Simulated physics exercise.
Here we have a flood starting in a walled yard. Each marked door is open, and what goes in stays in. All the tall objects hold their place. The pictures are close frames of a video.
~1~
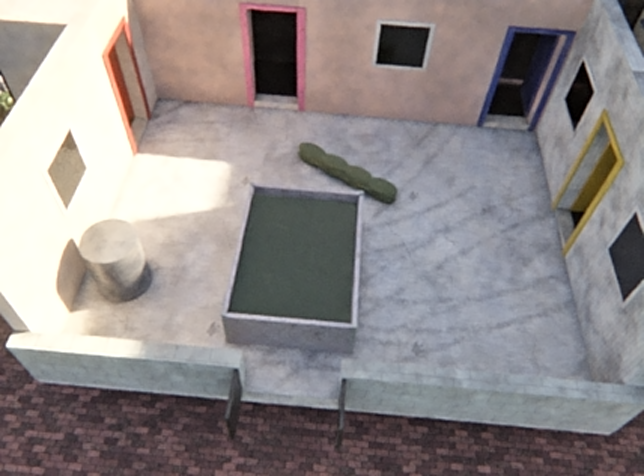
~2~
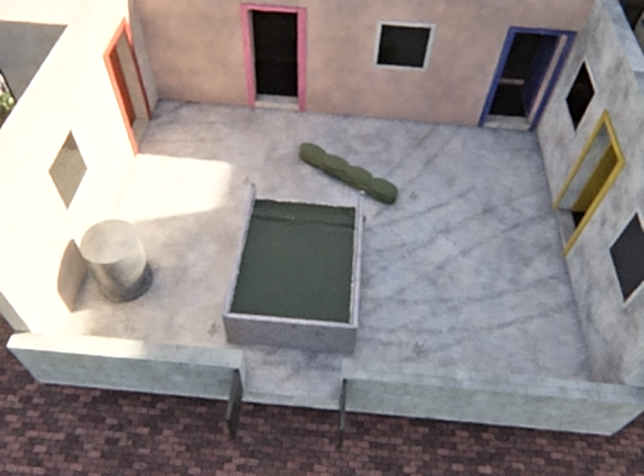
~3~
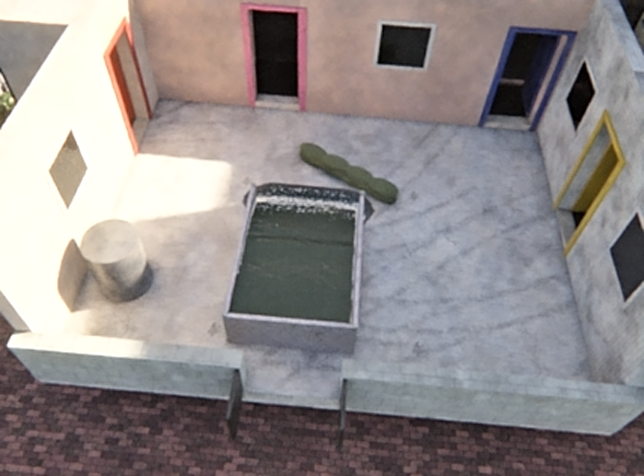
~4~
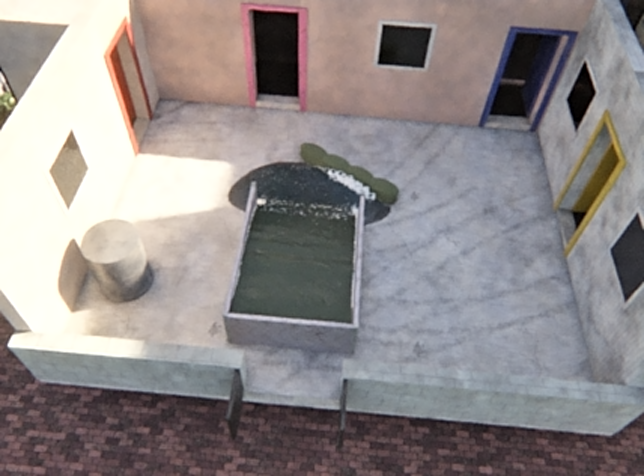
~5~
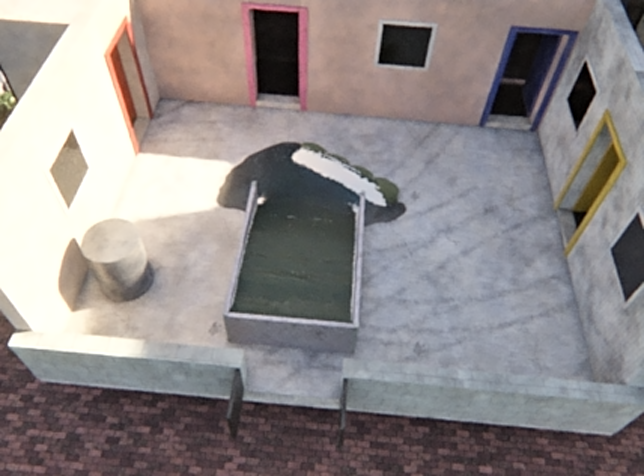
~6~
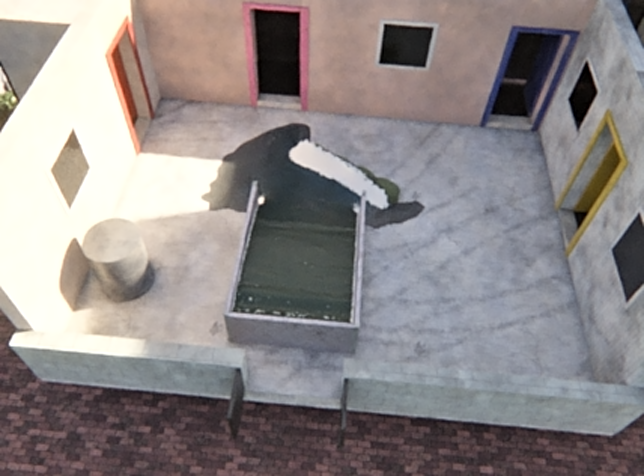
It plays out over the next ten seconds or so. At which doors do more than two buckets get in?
The yellow door stays under that; the pink door takes more than that; the red door takes more than that; the blue door stays under that.
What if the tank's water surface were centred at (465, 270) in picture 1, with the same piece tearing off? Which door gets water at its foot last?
Last comes the door marked red.
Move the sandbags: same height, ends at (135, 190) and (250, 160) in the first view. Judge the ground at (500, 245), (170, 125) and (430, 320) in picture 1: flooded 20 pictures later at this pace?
In that order: Dry, wet, dry.
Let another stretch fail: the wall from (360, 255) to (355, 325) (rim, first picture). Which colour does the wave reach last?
Last comes the red-painted one.
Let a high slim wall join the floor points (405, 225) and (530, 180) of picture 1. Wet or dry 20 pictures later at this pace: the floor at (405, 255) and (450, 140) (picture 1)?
In turn: Under water, wet.
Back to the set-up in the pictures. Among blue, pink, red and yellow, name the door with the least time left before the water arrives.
I say the pink door.
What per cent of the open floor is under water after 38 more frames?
About 85 per cent.
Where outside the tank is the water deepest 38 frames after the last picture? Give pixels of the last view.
I would point to (98, 251).
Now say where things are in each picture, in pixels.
The first frame shows the open tank at (299, 252) is whole and still.
In the second frame, the front is at a hidden place, out from the gap on the open tank's far side.
In the third frame, water pours out on the open tank's far side and has run to a hidden place.
In the fourth frame, the front is at (255, 173), out from the gap on the open tank's far side.
In the fifth frame, the front is at (283, 145), out from the gap on the open tank's far side.
In the sixth frame, water pours out on the open tank's far side and has run to (294, 127).
A moment on, water covers 25 % of the floor; the yellow door not reached, the pink door under two buckets in, the red door not reached, the blue door not reached.
Next, water covers 45 % of the floor; the yellow door not reached, the pink door over two buckets in, the red door wet at the sill, nothing in, the blue door not reached.
Then, water covers 65 % of the floor; the yellow door wet at the sill, nothing in, the pink door far over two buckets in, the red door far over two buckets in, the blue door wet at the sill, nothing in.
Later, water covers 85 % of the floor; the yellow door wet at the sill, nothing in, the pink door far over two buckets in, the red door far over two buckets in, the blue door wet at the sill, nothing in.
In the end, water covers 95 % of the floor; the yellow door wet at the sill, nothing in, the pink door far over two buckets in, the red door far over two buckets in, the blue door wet at the sill, nothing in.
